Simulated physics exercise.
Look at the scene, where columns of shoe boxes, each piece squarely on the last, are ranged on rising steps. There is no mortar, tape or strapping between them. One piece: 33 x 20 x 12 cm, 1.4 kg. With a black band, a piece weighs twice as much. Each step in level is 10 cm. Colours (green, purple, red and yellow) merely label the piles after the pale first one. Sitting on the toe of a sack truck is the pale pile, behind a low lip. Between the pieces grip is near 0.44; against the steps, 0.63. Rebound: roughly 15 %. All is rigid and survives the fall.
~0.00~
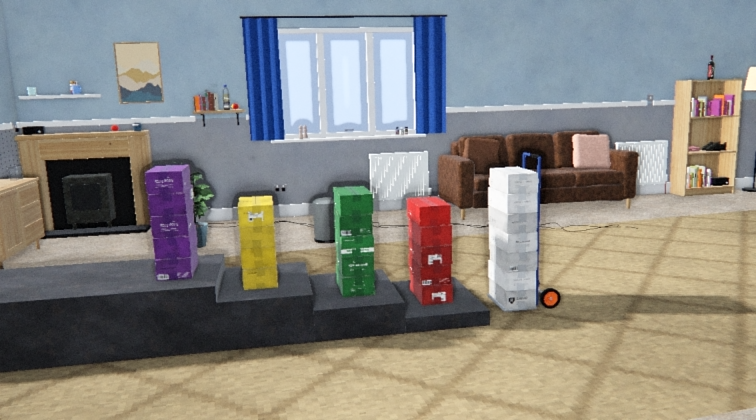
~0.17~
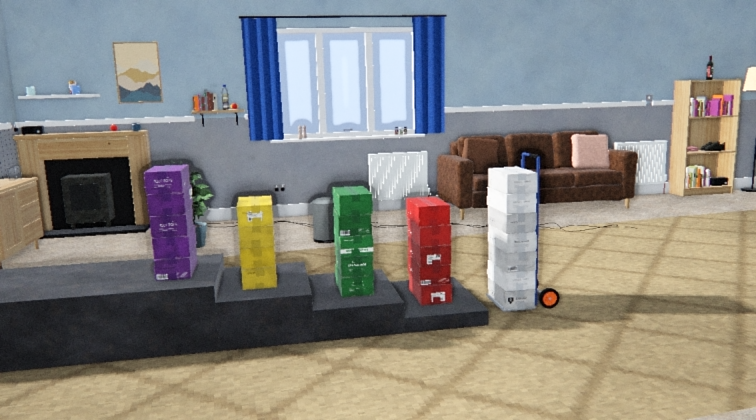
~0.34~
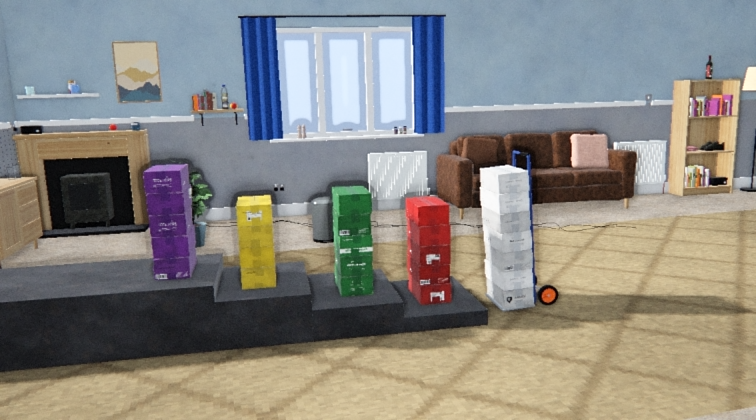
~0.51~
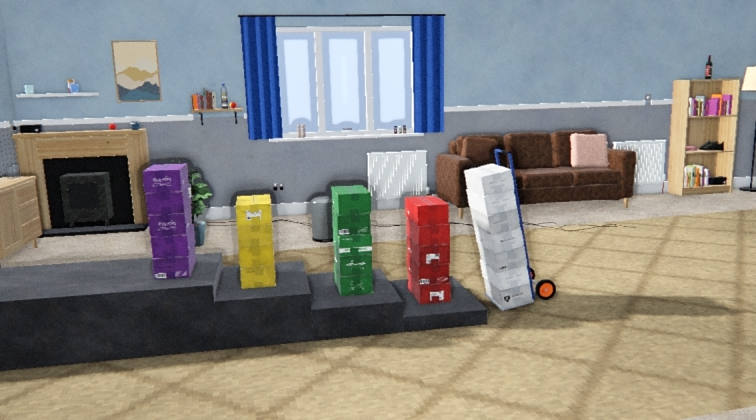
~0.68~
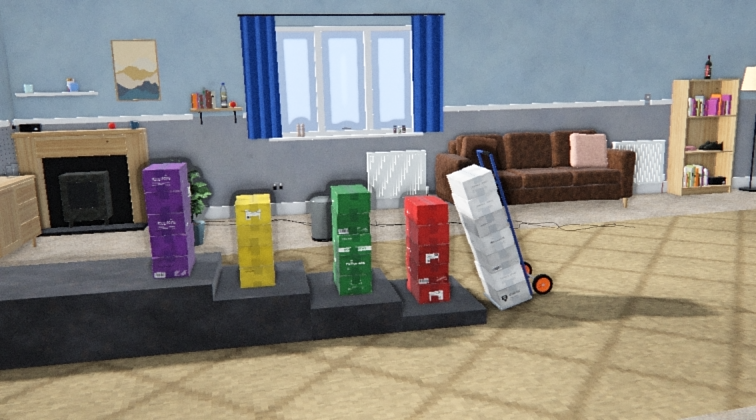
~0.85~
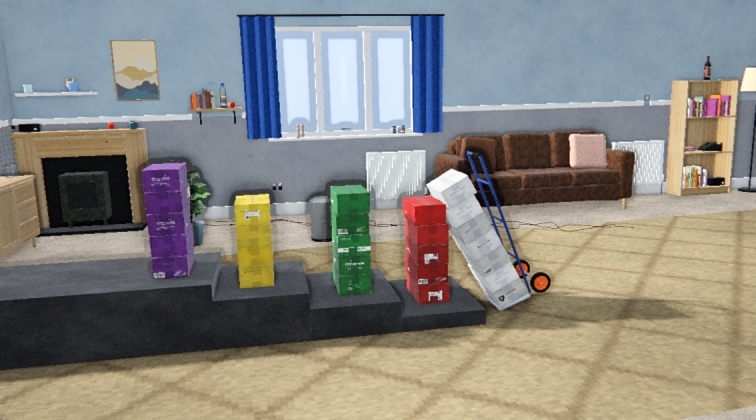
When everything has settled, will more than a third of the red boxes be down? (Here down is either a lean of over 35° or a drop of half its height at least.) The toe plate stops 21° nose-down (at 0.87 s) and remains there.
Yes.
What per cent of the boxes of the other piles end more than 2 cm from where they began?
Share: 75 in a hundred.
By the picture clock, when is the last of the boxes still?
Around 3.0 s.
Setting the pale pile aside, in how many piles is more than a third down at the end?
The answer is 3.
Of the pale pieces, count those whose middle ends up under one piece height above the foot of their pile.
The total comes to 1.
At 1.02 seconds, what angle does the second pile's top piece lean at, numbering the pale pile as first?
Its lean is roughly 0 degrees.
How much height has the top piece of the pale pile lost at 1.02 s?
5 cm.
After 1.02 s, 6 of the pale pile down; none of the 5 red boxes down (0 of 19 in all colours); top red box shifted 10 cm.
After 1.34 s, 7 of the pale pile down; none of the 5 red boxes down (0 of 19 in all colours); top red box leaning 22°.
After 1.84 s, 7 of the pale pile down; 5 of the 5 red boxes down (5 of 19 in all colours); top red box leaning 22°, 8 cm lower; top green box leaning 17°.
After 2.42 s, 7 of the pale pile down; 5 of the 5 red boxes down (10 of 19 in all colours); top red box leaning 47°, 18 cm lower; top green box leaning 39°, 13 cm lower.
At rest (3.2 s), 7 of the pale pile down; 5 of the 5 red boxes down (13 of 19 in all colours); top red box leaning 45°, 18 cm lower; top green box leaning 45°, 21 cm lower. That is 100 per cent. As the last picture would show them, middles, top red box near (333, 245), top green box near (260, 240).
